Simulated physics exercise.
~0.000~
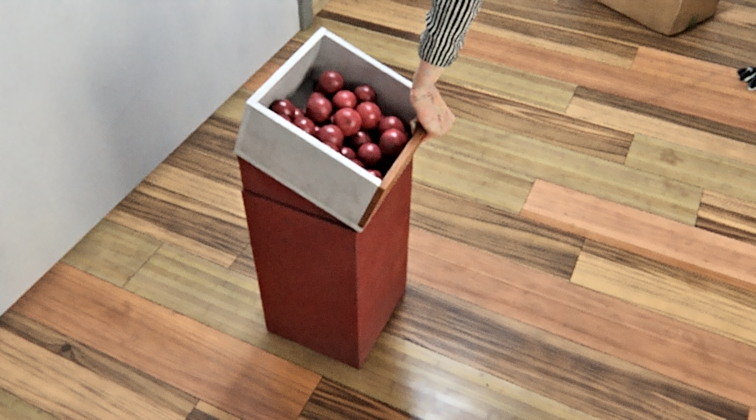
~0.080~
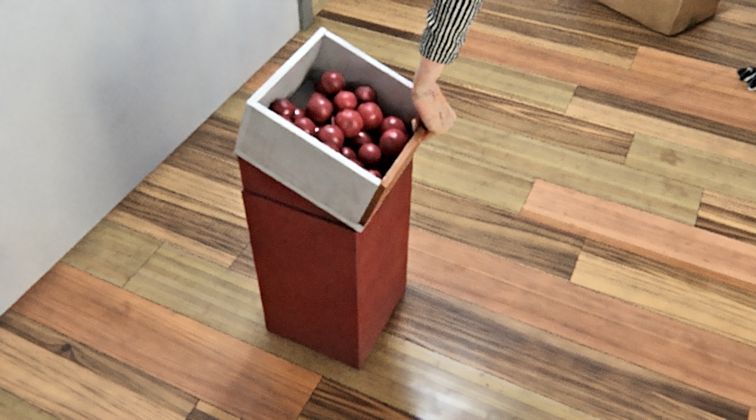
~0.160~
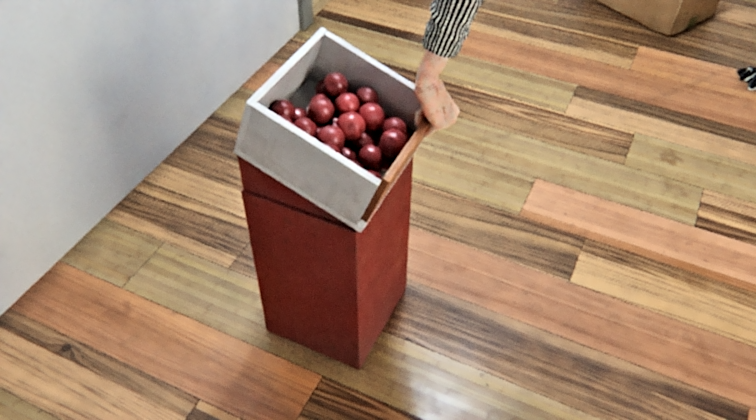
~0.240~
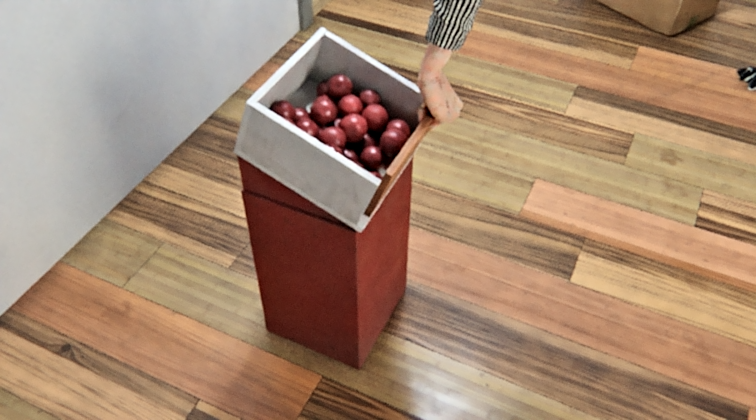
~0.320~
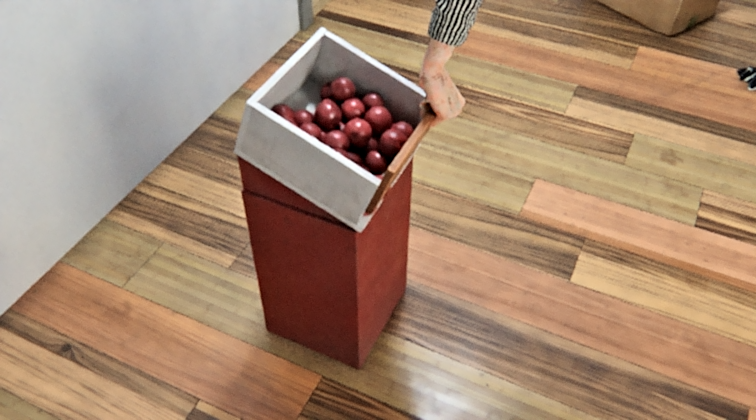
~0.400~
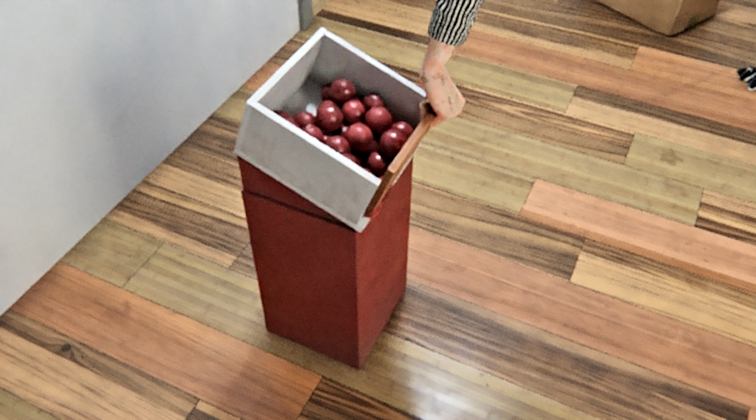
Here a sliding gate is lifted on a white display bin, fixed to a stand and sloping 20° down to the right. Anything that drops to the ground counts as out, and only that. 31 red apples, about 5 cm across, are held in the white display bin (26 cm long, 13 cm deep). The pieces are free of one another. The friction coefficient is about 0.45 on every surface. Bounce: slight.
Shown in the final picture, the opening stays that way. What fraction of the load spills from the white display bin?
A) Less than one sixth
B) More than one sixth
A.
After 0.81 s, white display bin 30 in, 1 out.
After 1.32 s, white display bin 30 in, 1 out.
After 2.03 s, white display bin 30 in, 1 out.
Outcome (at 2.94 s), white display bin 30 in, 1 out. Asked share, 1 of 31, 3 per cent.
